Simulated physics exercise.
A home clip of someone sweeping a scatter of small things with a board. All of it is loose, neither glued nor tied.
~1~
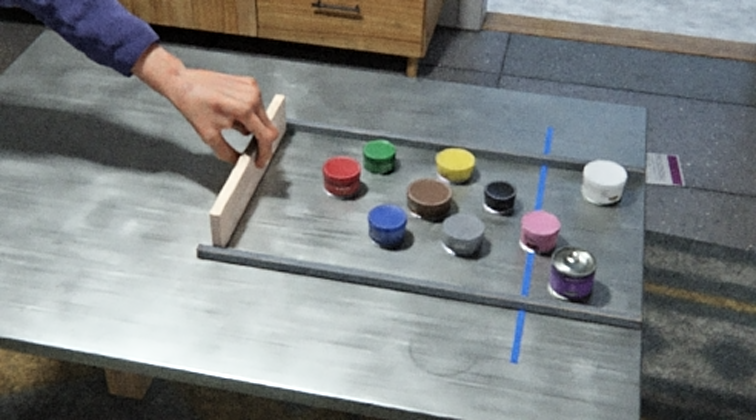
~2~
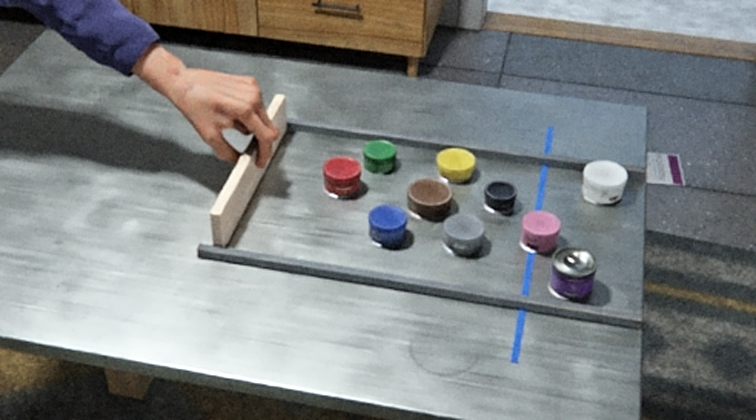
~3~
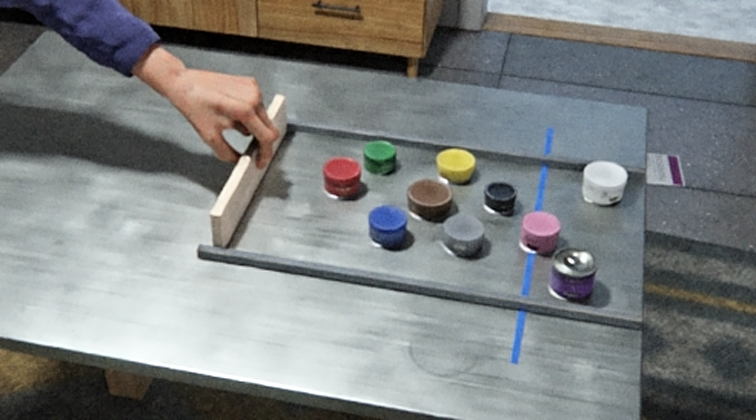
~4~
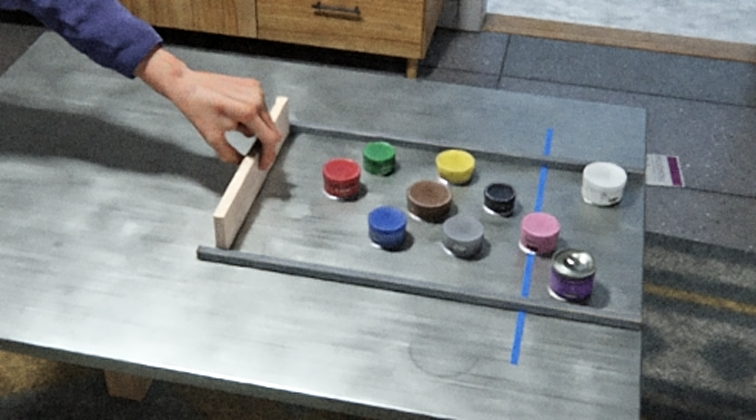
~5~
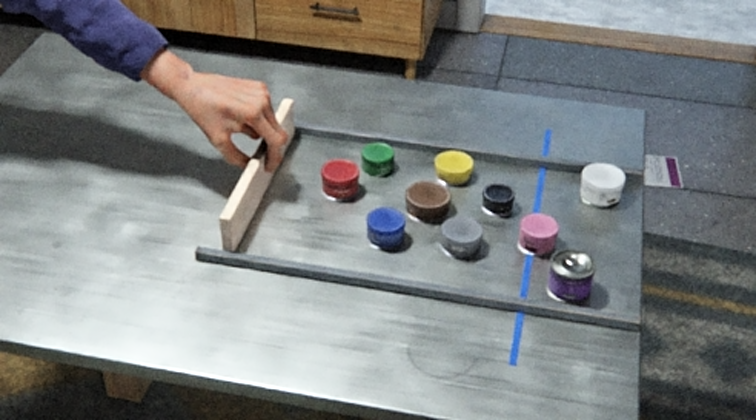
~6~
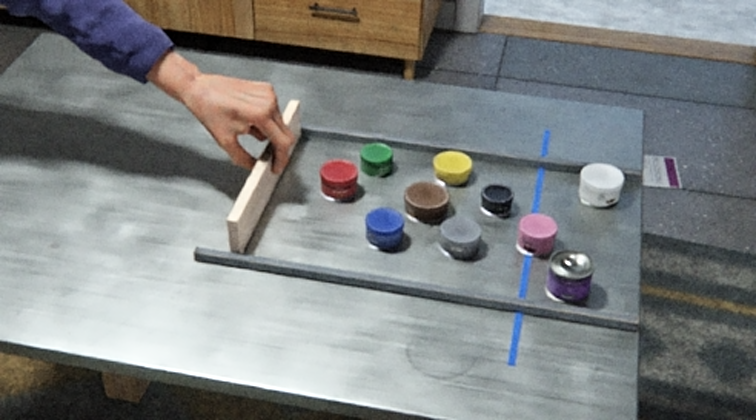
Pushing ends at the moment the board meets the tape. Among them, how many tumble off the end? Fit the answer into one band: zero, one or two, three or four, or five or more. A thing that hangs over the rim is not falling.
I would say zero.
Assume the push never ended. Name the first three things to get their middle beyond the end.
Order, earliest first: White tin, purple pot, pink tin.
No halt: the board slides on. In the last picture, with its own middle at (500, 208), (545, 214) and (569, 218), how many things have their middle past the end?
Respectively 0, 0 and 2.
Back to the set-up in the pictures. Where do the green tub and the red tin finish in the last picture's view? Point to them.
Okay, so first (555, 184), and next (554, 209).
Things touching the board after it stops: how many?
4 in contact.
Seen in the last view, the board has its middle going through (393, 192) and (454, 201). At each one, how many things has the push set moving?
I count 5 first and 8 after.
A little later, none off yet; white tin at rest near (601, 186); purple pot at rest near (570, 277); pink tin at rest near (537, 235).
Next, none off yet; white tin at rest near (601, 186); purple pot at rest near (570, 277); pink tin shifted about its own width near (566, 244).
When it is over, the number that fall off is zero.
